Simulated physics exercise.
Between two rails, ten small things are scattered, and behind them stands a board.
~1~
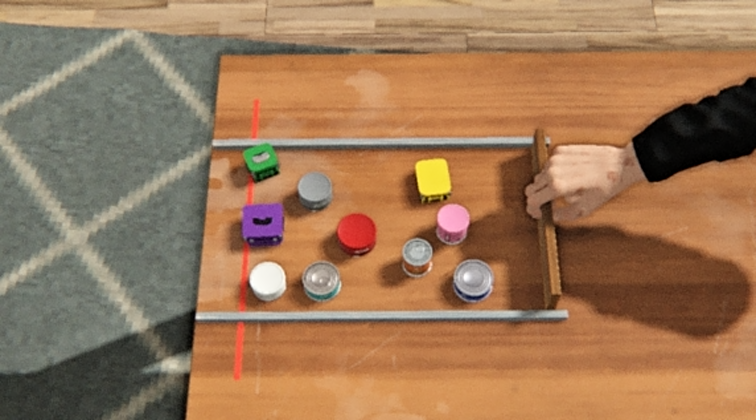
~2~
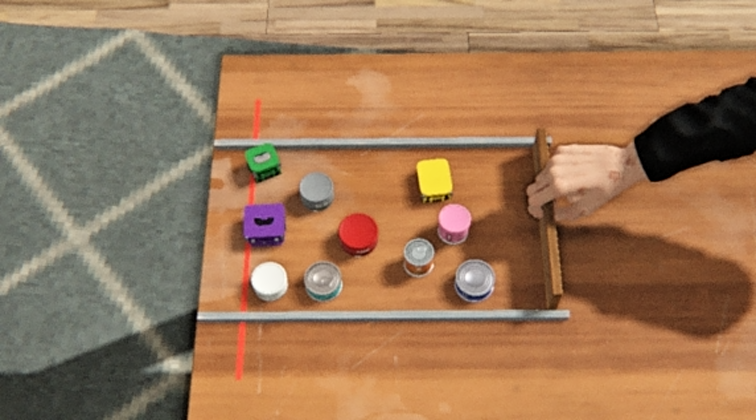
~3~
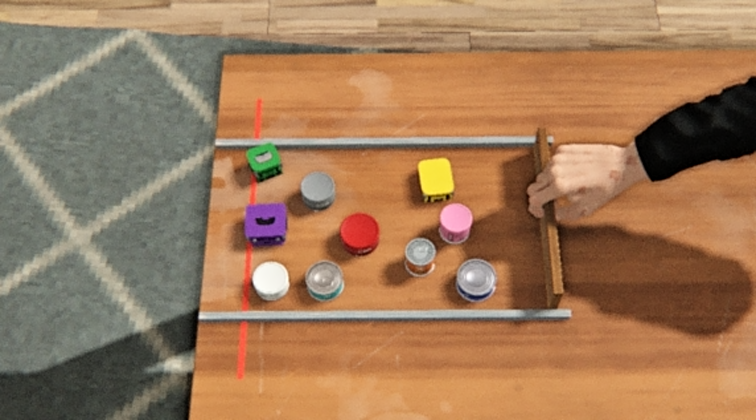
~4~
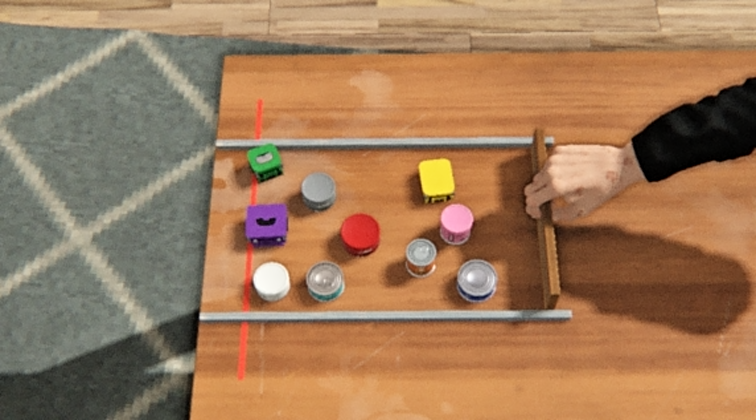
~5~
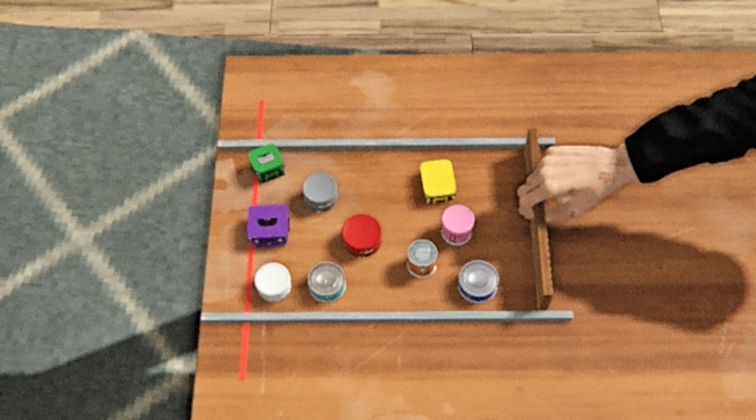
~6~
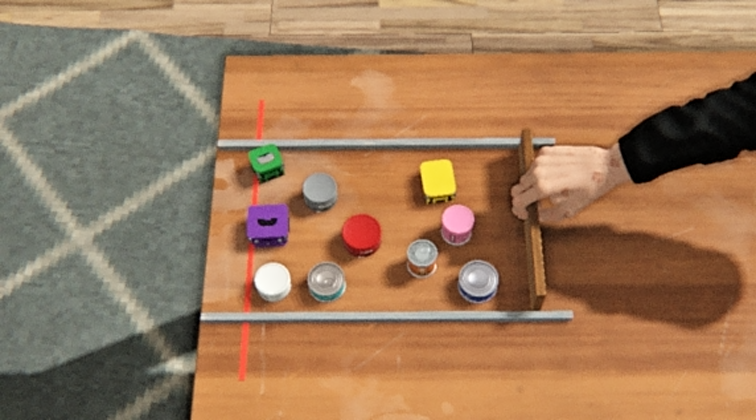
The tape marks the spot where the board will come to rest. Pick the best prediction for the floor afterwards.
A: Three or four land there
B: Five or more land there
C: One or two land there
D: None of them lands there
A.
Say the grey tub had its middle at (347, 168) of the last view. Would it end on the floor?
From that start, the object then does not stay.
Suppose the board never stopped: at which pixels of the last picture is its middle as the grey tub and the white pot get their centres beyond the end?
Points: About (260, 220) and about (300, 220).
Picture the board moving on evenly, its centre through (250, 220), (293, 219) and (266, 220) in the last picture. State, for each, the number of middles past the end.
Past-the-end tally - position 1: 6, position 2: 1, position 3: 2.
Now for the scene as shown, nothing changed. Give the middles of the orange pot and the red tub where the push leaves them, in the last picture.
In the last picture the first middle sits at (235, 257) and the other at (206, 245).
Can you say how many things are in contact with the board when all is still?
4 in contact.
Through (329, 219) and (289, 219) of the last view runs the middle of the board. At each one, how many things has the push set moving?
At that stage 9; at the next, 10.
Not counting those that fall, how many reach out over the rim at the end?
I count 2 overhanging.
A little later, none off yet; green case at rest near (267, 164); purple case at rest near (269, 226); white pot at rest near (273, 283).
Next, none off yet; green case at rest near (267, 164); purple case shifted a little near (259, 223); white pot shifted about its own width near (245, 282).
When it is over, the number that fall off is three or four; down, turquoise tin, grey tub, white pot and purple case.
